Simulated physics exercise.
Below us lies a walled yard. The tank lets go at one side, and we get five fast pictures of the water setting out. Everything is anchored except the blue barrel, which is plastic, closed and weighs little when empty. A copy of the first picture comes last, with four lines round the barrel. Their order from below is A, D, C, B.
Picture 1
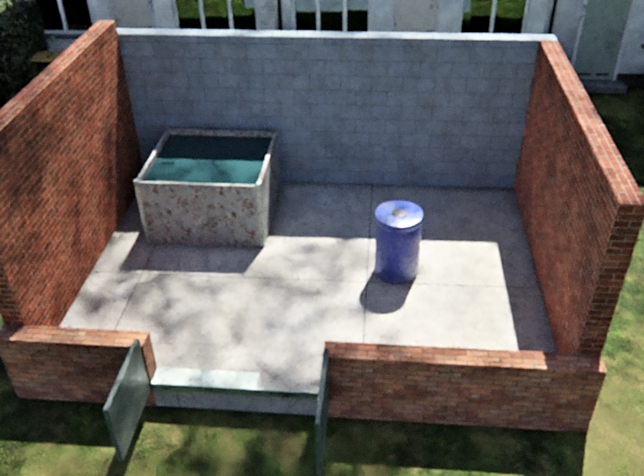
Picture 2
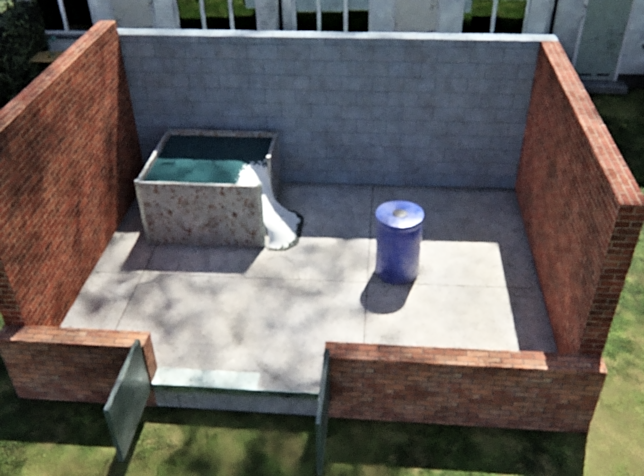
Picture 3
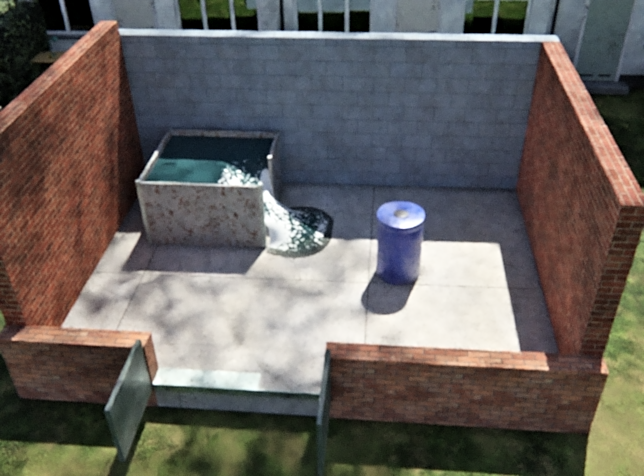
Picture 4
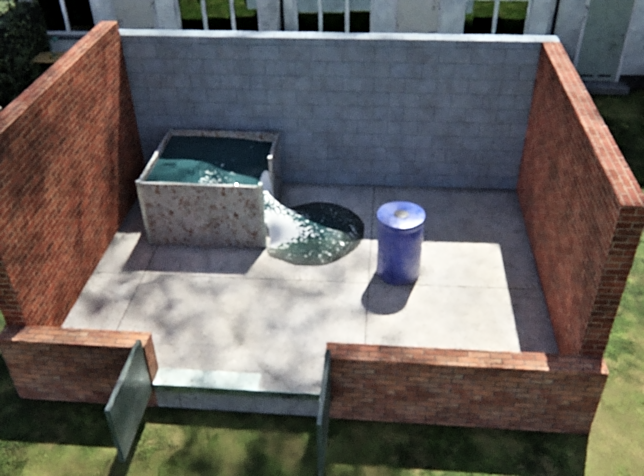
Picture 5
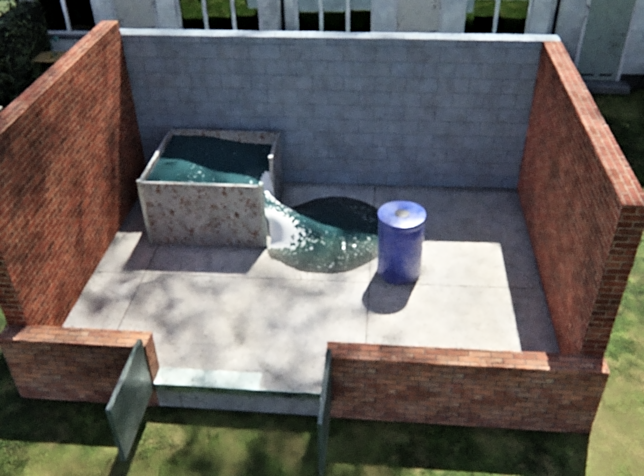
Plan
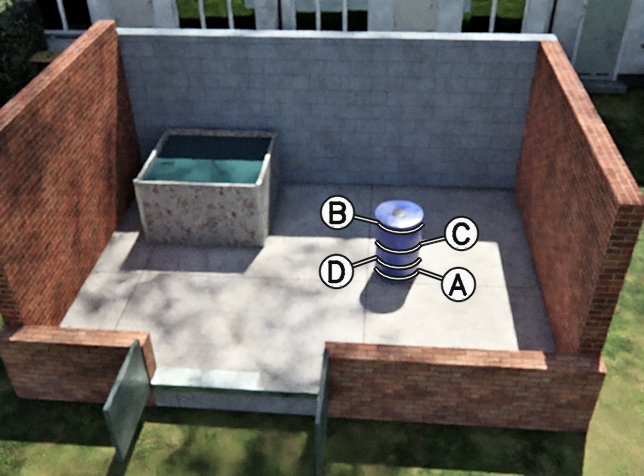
In a walled yard, water pours from a tank's right side and spreads across the ground.
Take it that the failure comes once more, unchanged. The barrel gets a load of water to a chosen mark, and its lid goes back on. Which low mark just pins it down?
Line C just does it.
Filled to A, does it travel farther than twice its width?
Yes, clearly.
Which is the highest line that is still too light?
The answer is D.
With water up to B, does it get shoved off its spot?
No.
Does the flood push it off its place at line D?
Yes.
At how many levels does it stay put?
Two.
On the marked copy, A at (397, 278); B at (400, 232); C at (398, 252); D at (397, 267); from the bottom up A, D, C, B.
If A is chosen, it is pushed about 4 times its own width away.
If B is chosen, it does not move.
If C is chosen, it does not move.
If D is chosen, it is pushed about its own width away.
